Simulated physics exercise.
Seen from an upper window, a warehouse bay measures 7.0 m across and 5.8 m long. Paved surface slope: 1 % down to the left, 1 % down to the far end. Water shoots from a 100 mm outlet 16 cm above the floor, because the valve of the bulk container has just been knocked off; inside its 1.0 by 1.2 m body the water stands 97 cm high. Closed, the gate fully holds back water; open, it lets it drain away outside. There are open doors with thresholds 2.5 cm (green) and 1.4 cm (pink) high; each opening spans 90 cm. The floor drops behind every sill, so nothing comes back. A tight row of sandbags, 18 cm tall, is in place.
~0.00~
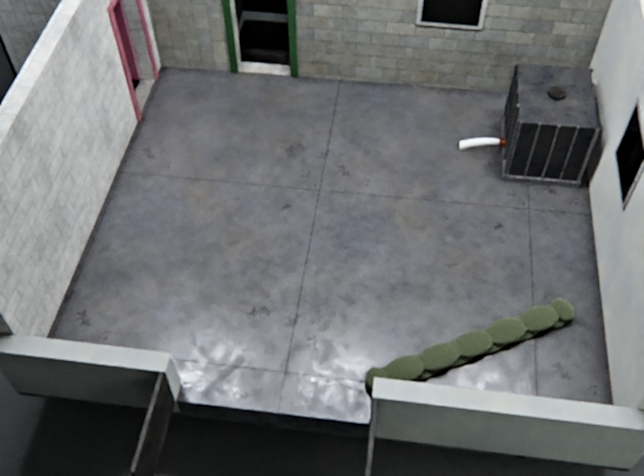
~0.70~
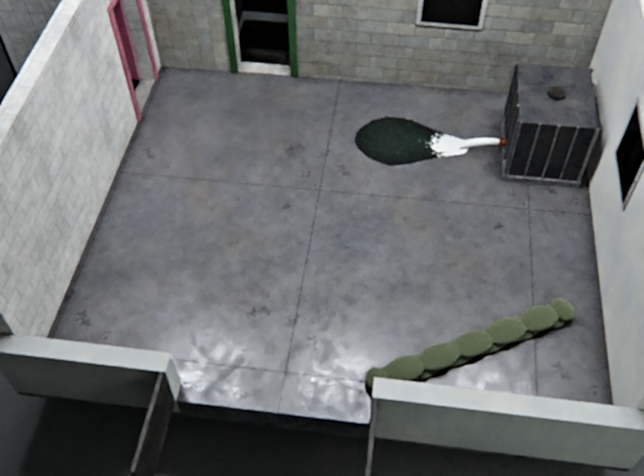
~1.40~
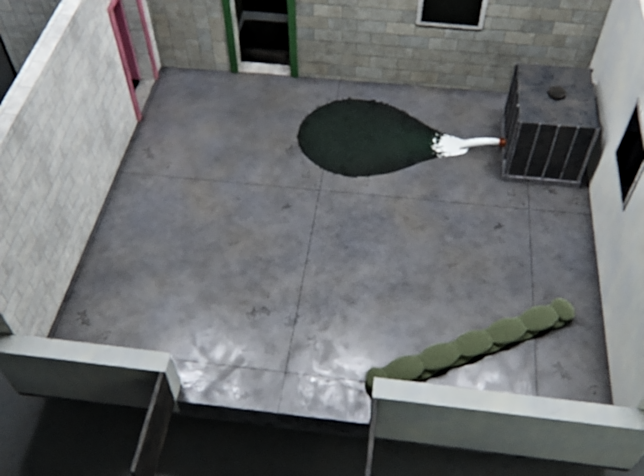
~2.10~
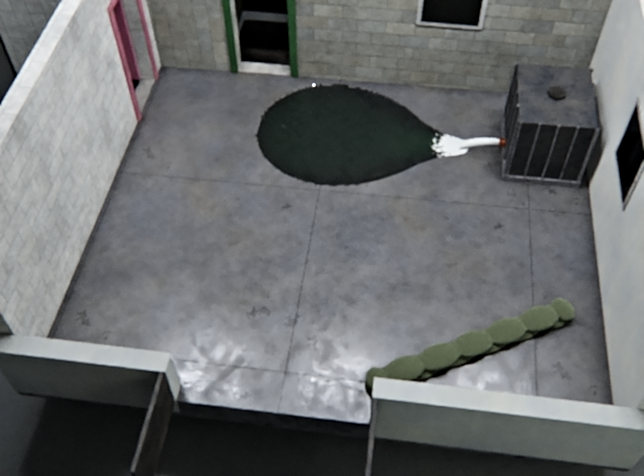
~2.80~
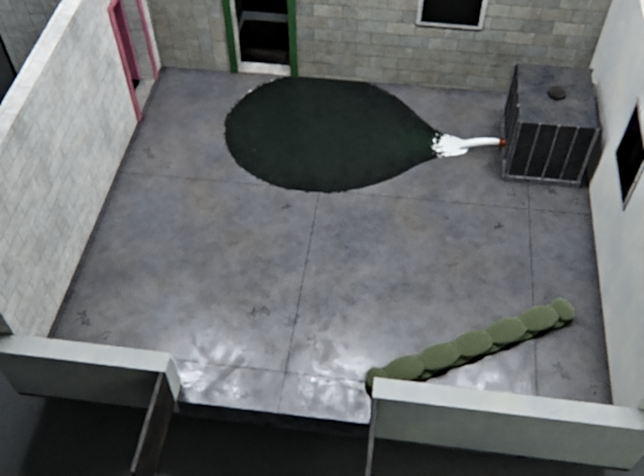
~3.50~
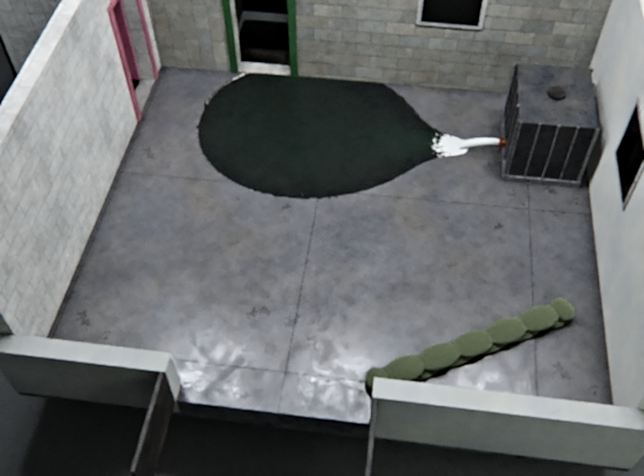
Walled warehouse bay with dark water pouring from a container's white spout at right, spreading leftward across the grey floor.
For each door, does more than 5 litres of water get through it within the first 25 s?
Door by door: Green door - yes, more gets through; pink door - yes, more gets through.
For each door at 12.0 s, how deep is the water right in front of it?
Depth (cm) - green: 3.0, pink: 4.5.
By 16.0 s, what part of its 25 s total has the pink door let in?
Fraction in by then: Approx. 45%.
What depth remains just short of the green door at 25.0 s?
Depth: Approx. 4.0 cm.
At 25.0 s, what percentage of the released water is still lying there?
Share: About 68 %.
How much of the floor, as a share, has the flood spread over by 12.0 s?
It comes to about 35 percent wet.
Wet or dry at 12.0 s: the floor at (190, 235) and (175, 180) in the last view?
Order as asked - waterless / inundated.
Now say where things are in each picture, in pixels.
In the first picture, the jet has just started at (486, 142); the ground is still dry.
In the second picture, from the spout at (486, 142) the water has spread over 1.1 m2; its tip is at (362, 130), and it is 1.4 cm deep on average.
In the third picture, from the spout at (486, 142) the water has spread over 2.7 m2; its tip is at (306, 123), and it is 1.2 cm deep on average.
In the fourth picture, from the spout at (486, 142) the water has spread over 4.4 m2; its tip is at (264, 120), and it is 1.1 cm deep on average.
In the fifth picture, from the spout at (486, 142) the water has spread over 6.0 m2; its tip is at (238, 107), and it is 1.1 cm deep on average.
In the sixth picture, from the spout at (486, 142) the water has spread over 7.5 m2; its tip is at (208, 107), and it is 1.1 cm deep on average.
After 5.0 s water covers 25 % of the floor and is deepest (5 cm) near (459, 144); green door 2.3 cm at the sill, 0 L in, pink door not reached.
After 8.0 s water covers 30 % of the floor and is deepest (6 cm) near (161, 67); green door 2.5 cm at the sill, 0 L in, pink door 4.1 cm at the sill, 6 L in.
After 12.0 s water covers 35 % of the floor and is deepest (6 cm) near (161, 67); green door 2.8 cm at the sill, 0 L in, pink door 4.6 cm at the sill, 34 L in.
After 16.0 s water covers 40 % of the floor and is deepest (6 cm) near (161, 67); green door 3.5 cm at the sill, 2 L in, pink door 4.8 cm at the sill, 68 L in.
After 25.0 s water covers 45 % of the floor and is deepest (6 cm) near (161, 67); green door 3.9 cm at the sill, 14 L in, pink door 4.9 cm at the sill, 153 L in.
